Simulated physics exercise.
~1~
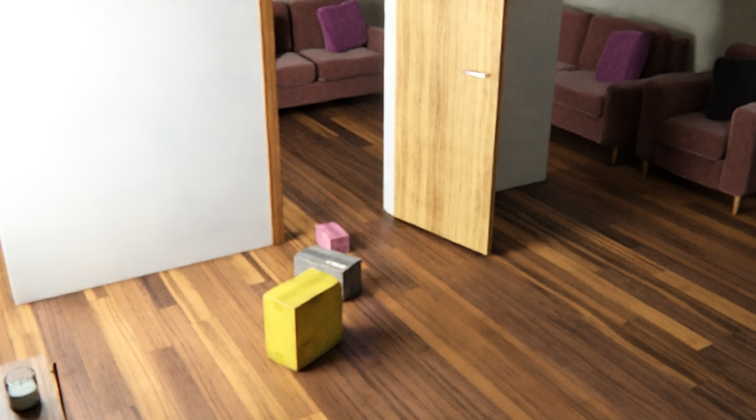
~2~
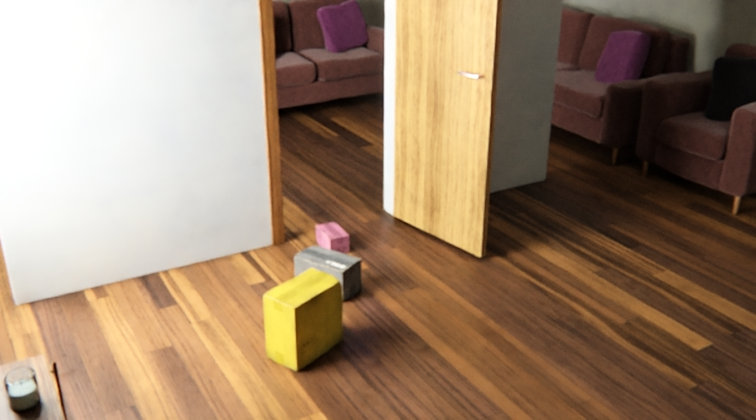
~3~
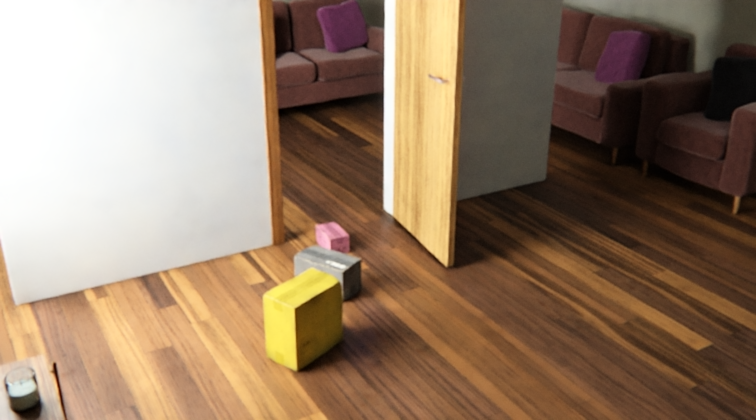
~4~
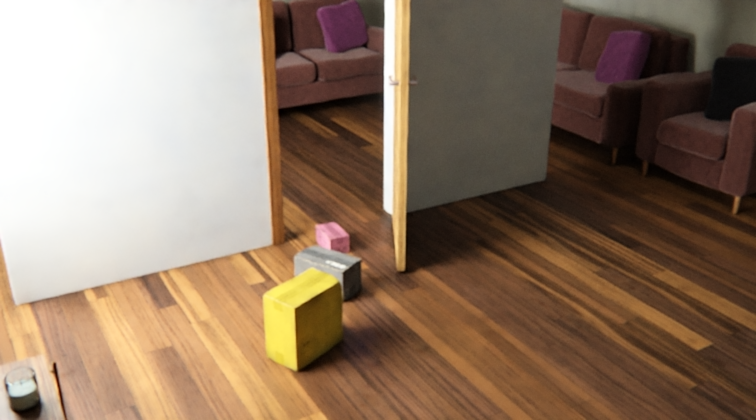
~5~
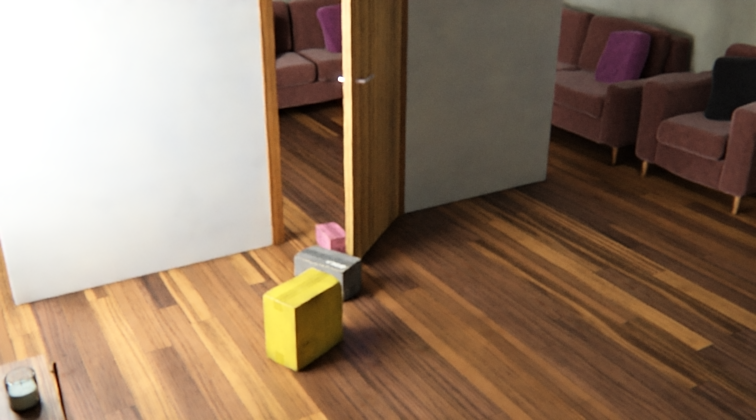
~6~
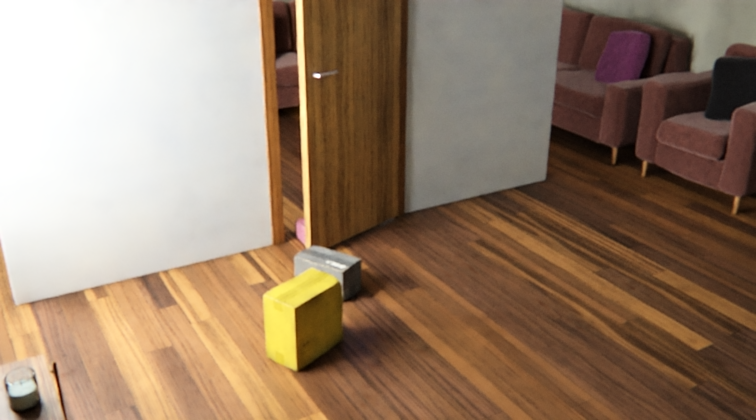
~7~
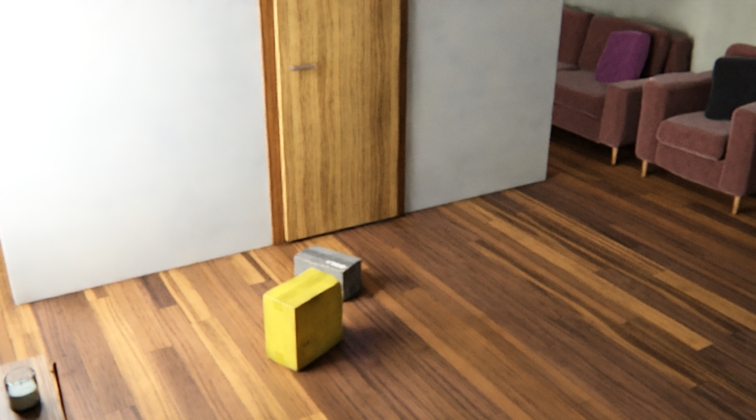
At first, a wooden door stands wide open in a room with a dark wood floor, while a yellow box, a grey parcel and a small pink box sit near the doorway. The door begins to swing, slowly and then further, turning edge-on to the view. It keeps swinging left toward its frame, passing behind the grey parcel and reaching the pink box. The pink box shifts left with it, until only a bit shows at the door's edge. Finally the door closes into the frame, the pink box is out of sight, and the yellow box and grey parcel remain in place.
